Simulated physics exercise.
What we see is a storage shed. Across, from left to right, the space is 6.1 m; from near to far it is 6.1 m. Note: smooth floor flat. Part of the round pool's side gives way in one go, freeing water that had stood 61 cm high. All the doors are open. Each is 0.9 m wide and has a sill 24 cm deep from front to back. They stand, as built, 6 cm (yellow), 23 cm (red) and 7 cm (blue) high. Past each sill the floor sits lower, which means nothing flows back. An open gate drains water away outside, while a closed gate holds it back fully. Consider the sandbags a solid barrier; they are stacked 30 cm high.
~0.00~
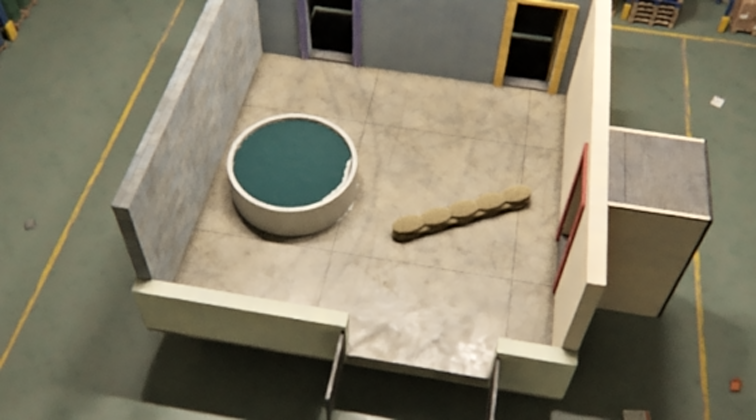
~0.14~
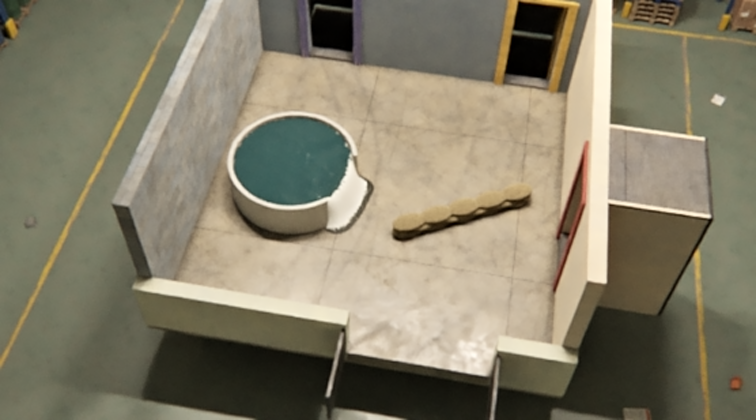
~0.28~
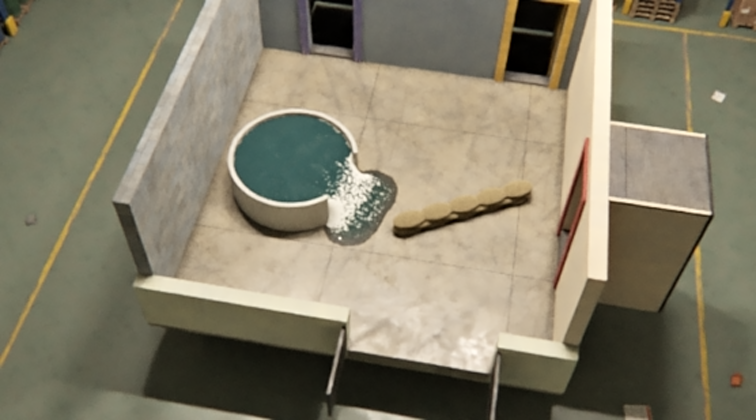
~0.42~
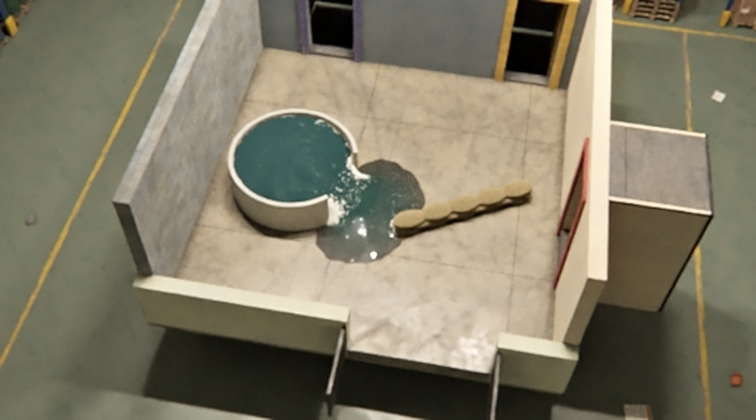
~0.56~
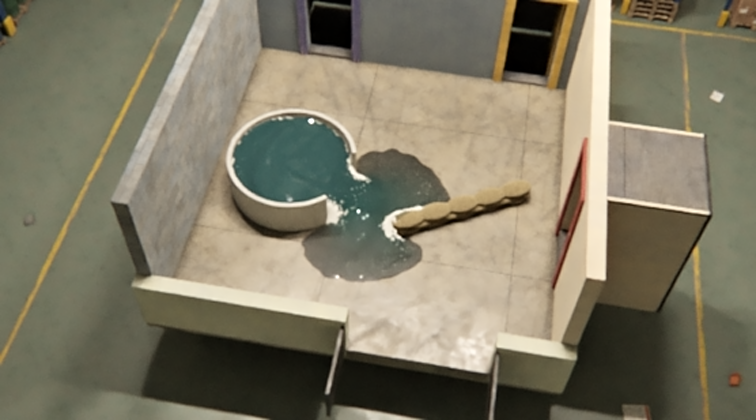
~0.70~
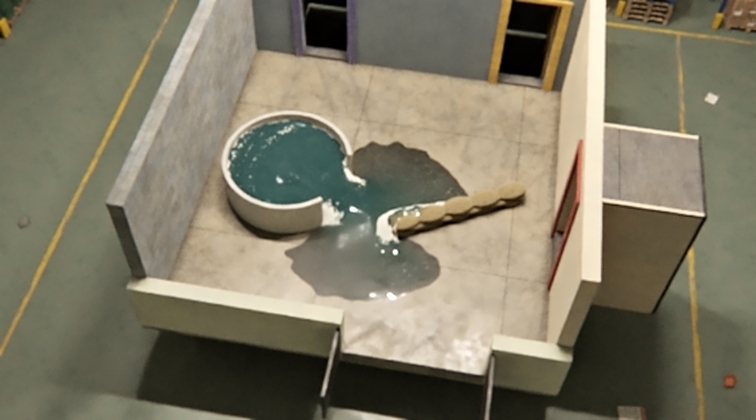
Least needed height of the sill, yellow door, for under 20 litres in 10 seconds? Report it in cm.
Some 17 cm.
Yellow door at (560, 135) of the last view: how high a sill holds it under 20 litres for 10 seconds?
Roughly 14.0 cm.
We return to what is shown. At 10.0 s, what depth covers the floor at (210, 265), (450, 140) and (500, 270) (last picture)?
About 1, 3 and 3 cm respectively.
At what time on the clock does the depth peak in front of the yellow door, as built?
That happens close to 3.2 s on the clock.
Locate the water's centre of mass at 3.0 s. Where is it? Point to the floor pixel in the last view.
About (377, 191).
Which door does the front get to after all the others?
Door: Blue.
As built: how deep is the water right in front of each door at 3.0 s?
Door by door in cm - yellow 20, red 1, blue 0.
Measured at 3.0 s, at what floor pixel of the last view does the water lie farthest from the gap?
(554, 96).
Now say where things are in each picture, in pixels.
In the first picture, the round pool at (293, 163) is whole and still, 61 cm deep; the yellow door at (533, 50) is dry.
In the second picture, water pours out at (347, 196) and has run 0.3 m, to (343, 229); about 6 cm deep outside, 61 cm at the back.
In the third picture, the front is at (371, 230), 0.7 m from the gap at (348, 195); 0.9 m2 of floor is wet, 61 cm left at the back.
In the fourth picture, the gap is at (348, 196), the front 1.2 m out at (415, 211); the back of the round pool holds 61 cm.
In the fifth picture, the front is at (446, 208), 1.7 m from the gap at (346, 196); 3.3 m2 of floor is wet, 59 cm left at the back.
In the sixth picture, the gap is at (342, 197), the front 2.1 m out at (426, 281); the back of the round pool holds 52 cm; 2.7 m in a straight line remain to the yellow door at (528, 47).
After 1.4 s water covers 25 % of the floor, deepest (37 cm) near (384, 229); it has not reached the yellow door.
After 3.0 s water covers 45 % of the floor, deepest (30 cm) near (554, 103); 20 cm at the yellow door, 13 litres in over its 6 cm sill.
After 10.0 s water covers 80 % of the floor, deepest (6 cm) near (386, 221); 6 cm at the yellow door, 195 litres in over its 6 cm sill.
At the yellow door as built, the water arrived by 2.5 s and peaked near 20 cm at 3.2 s.
With a sill of 14 cm, 42 litres would have come in within the 10 s; with 18.5 cm, 14 litres. So under 20 litres takes about 17 cm.
